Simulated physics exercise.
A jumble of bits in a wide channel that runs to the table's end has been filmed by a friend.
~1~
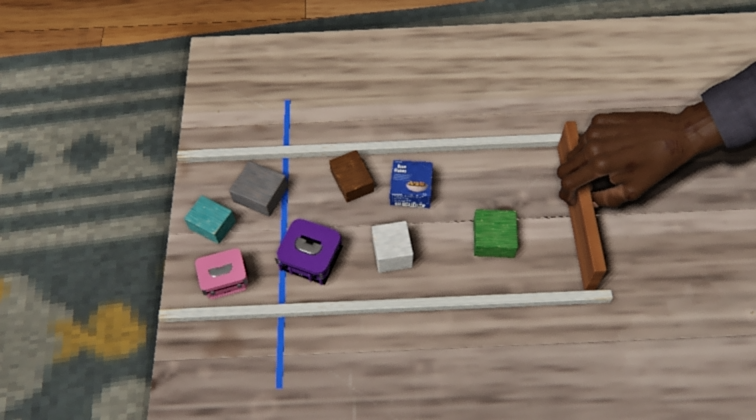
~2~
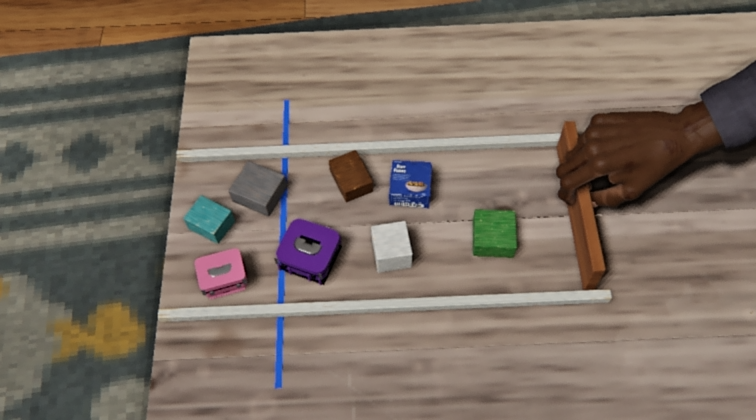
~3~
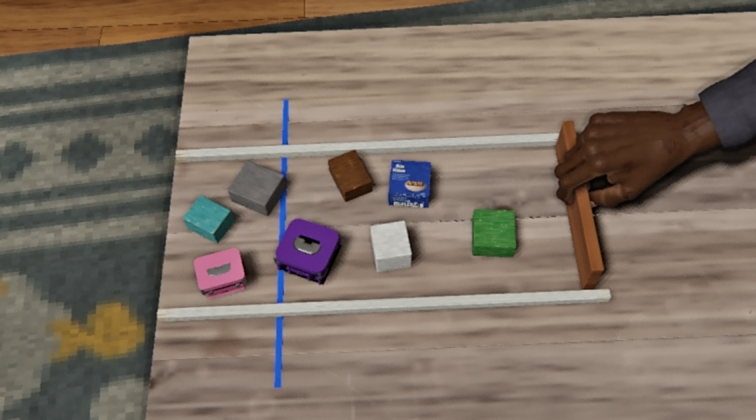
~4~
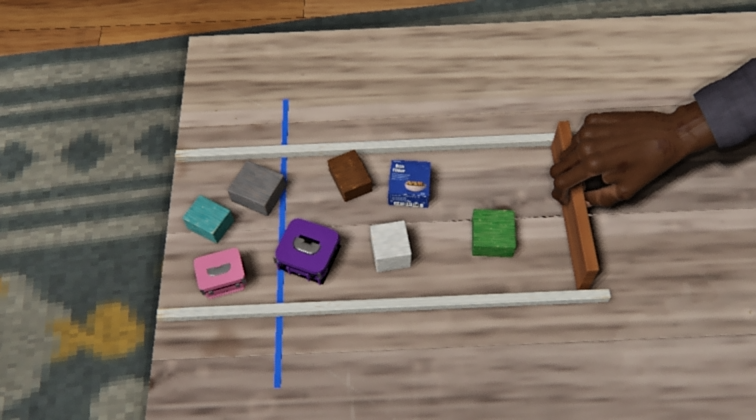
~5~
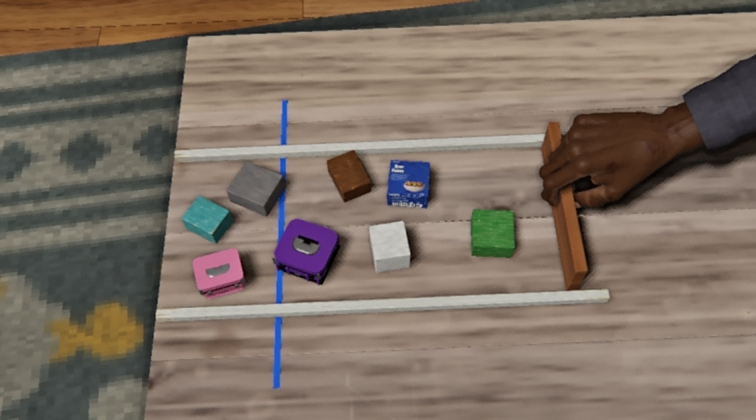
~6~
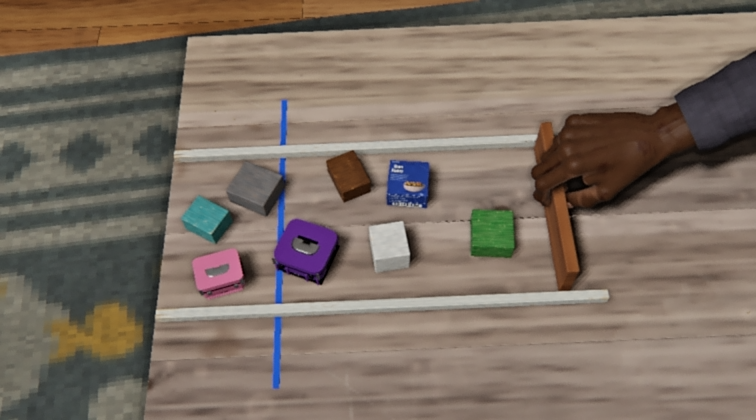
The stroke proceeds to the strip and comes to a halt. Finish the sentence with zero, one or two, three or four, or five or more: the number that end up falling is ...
The number that end up falling is one or two.
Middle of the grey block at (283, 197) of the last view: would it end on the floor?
The grey block stays put.
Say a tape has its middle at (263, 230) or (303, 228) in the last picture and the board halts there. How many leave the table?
The first gives 1 and the second gives 1.
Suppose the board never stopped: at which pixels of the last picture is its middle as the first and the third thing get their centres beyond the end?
At (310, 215) for the first, at (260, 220) for the third.
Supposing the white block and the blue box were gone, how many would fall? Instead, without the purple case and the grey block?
That gives 0 for the first pair taken away and 0 for the second.
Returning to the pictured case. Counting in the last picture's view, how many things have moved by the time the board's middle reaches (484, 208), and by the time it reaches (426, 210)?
The number moved is 1 and then 3.
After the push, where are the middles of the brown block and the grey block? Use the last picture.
Brown block at (226, 175), grey block at (187, 190).
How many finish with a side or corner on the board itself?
It adds up to 2.
Early on, none off yet; turquoise block at rest near (207, 220); pink case at rest near (220, 275); grey block at rest near (256, 189).
A while later, none off yet; turquoise block moving near (201, 223); pink case travelled about its own width near (165, 276); grey block travelled about its own width near (222, 191).
Finally, the number that fall off is one or two; lost, pink case.
